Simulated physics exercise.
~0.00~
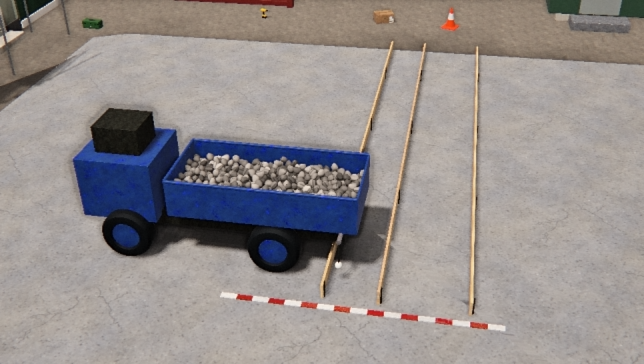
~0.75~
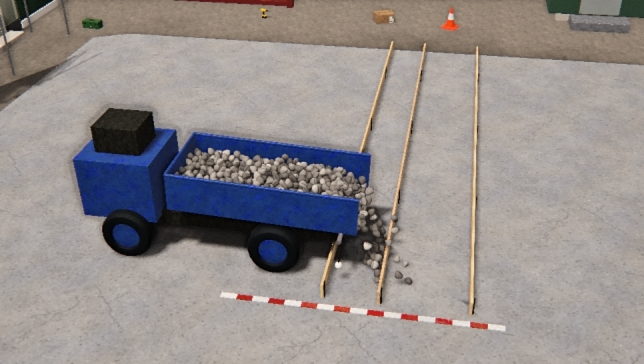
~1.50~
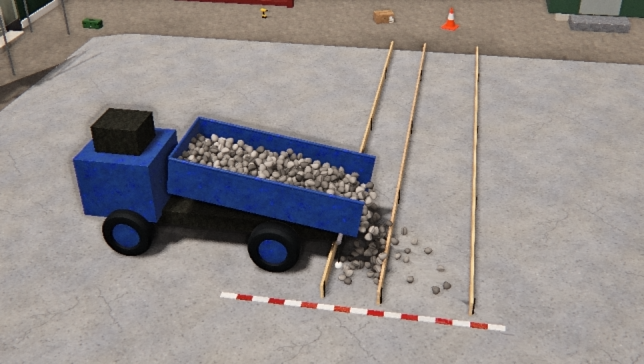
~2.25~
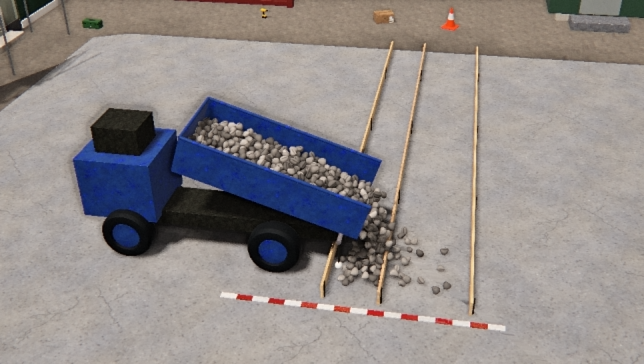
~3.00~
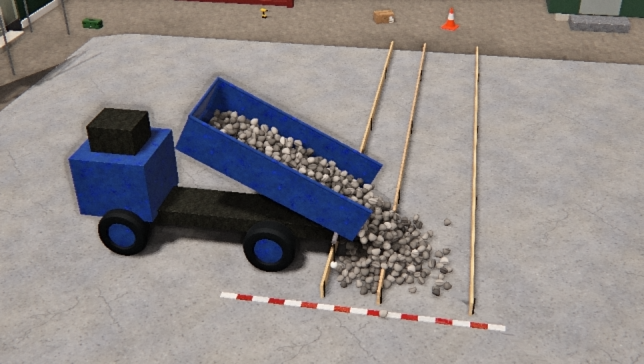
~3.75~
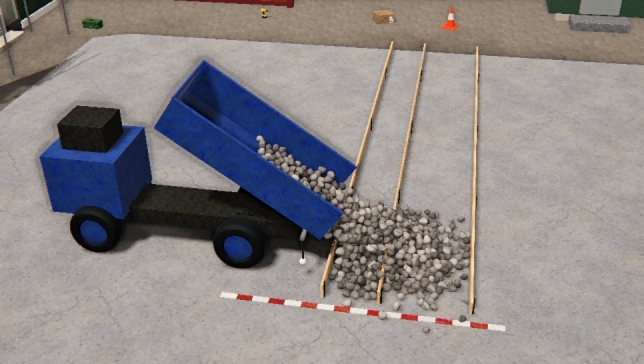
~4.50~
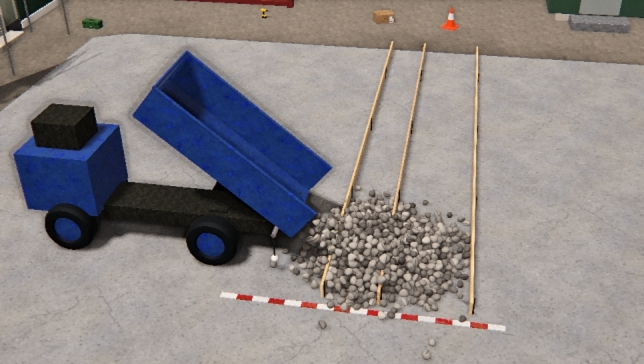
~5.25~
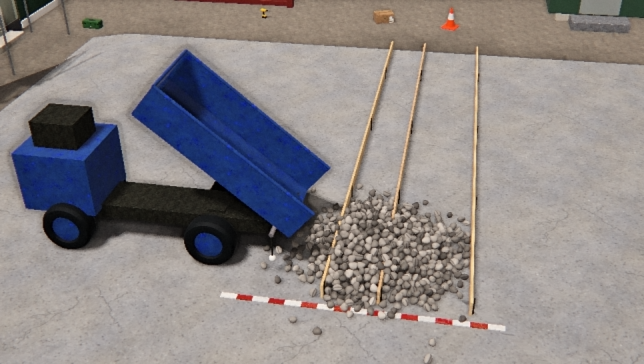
A blue truck tipped its bed steadily upward, spilling round grey stones off the back and across the wooden planks on the ground, then rolled a little to the left as the rest slid out, ending still with its raised bed empty beside a wide heap.
